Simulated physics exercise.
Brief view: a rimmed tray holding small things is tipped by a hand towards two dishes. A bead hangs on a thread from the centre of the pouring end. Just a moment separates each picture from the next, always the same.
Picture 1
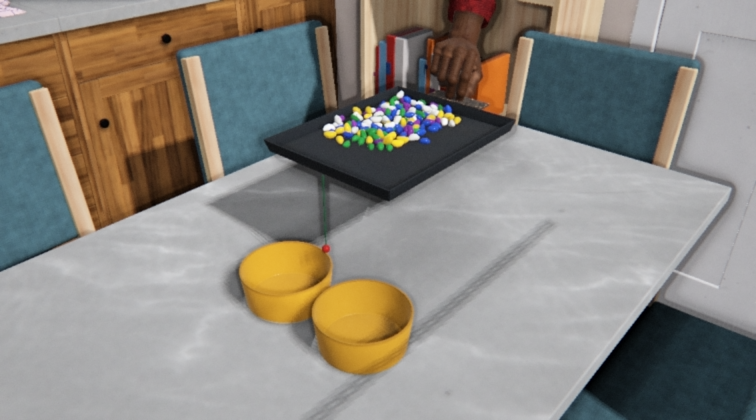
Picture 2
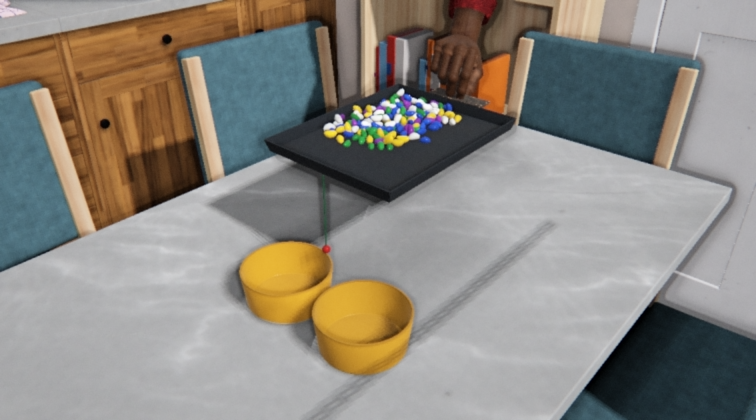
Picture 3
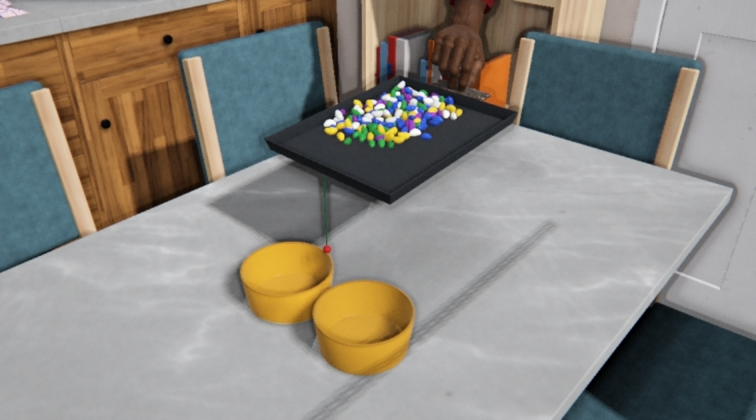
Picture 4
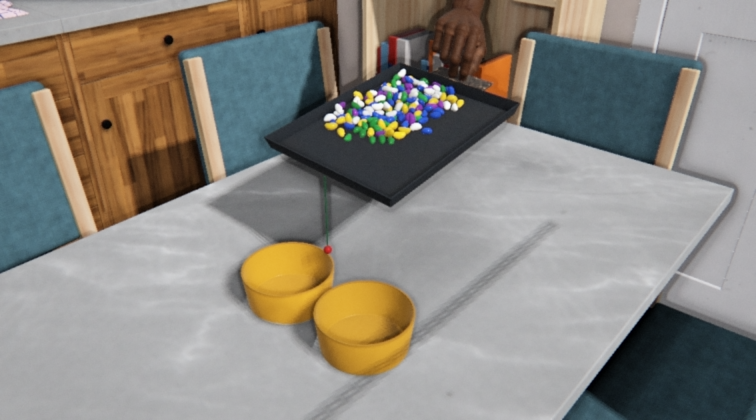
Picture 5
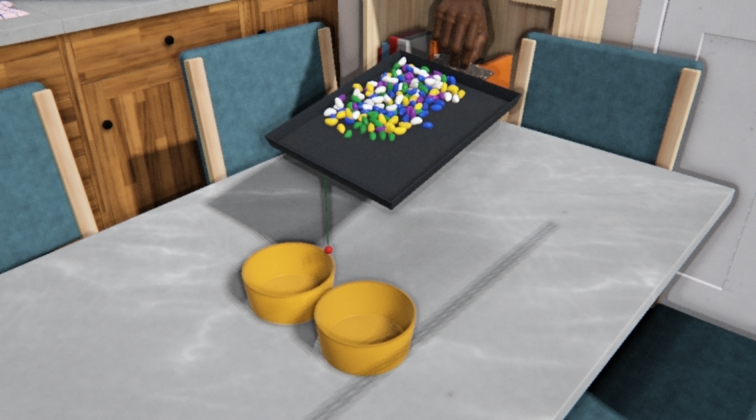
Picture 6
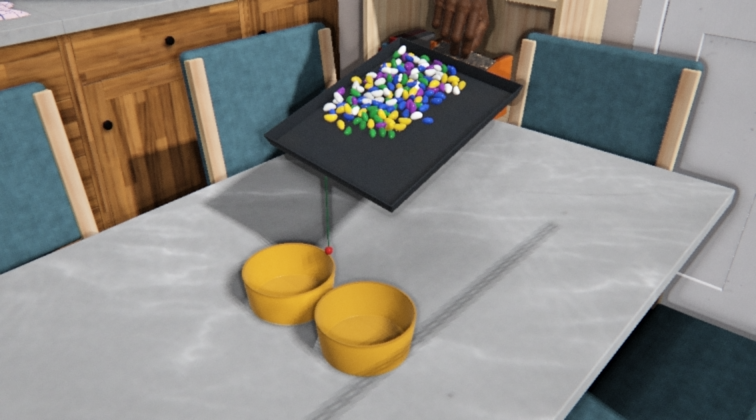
Black rimmed tray of colourful jelly beans slowly tilting towards two yellow dishes on a marble table, a hand at its far end.
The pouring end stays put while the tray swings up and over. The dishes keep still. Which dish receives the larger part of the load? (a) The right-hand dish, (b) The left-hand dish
The right-hand dish (a).
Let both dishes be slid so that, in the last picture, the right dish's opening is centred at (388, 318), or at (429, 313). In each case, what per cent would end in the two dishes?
Near 70 and 60 percent respectively.
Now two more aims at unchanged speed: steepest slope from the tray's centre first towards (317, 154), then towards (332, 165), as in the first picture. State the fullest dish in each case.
First: The dish at left. Second: The dish at left.
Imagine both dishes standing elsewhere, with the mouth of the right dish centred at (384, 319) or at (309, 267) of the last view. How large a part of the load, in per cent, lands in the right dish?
Respectively 50 percent and 20 percent.
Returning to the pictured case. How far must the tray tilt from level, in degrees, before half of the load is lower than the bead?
It's turned some 95 degrees by then.
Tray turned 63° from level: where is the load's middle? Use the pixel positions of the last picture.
(374, 186).
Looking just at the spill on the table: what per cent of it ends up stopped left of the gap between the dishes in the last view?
Estimate: About 10 per cent.
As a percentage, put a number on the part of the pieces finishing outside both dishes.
Close to 20 in a hundred.
Shortly afterwards, tray tipped steeply; the bulk on the tray; a little in the right dish; only a few outside both; near a quarter in the air.
Next, tray tipped past a quarter turn; near a third on the tray; near half in the right dish; only a few in the left dish; a little outside both; a little in the air.
Some moments later, tray tipped past a quarter turn; near two thirds in the right dish; a little in the left dish; near a quarter outside both.
In the end, tray tipped past a quarter turn; near two thirds in the right dish; a little in the left dish; near a quarter outside both.
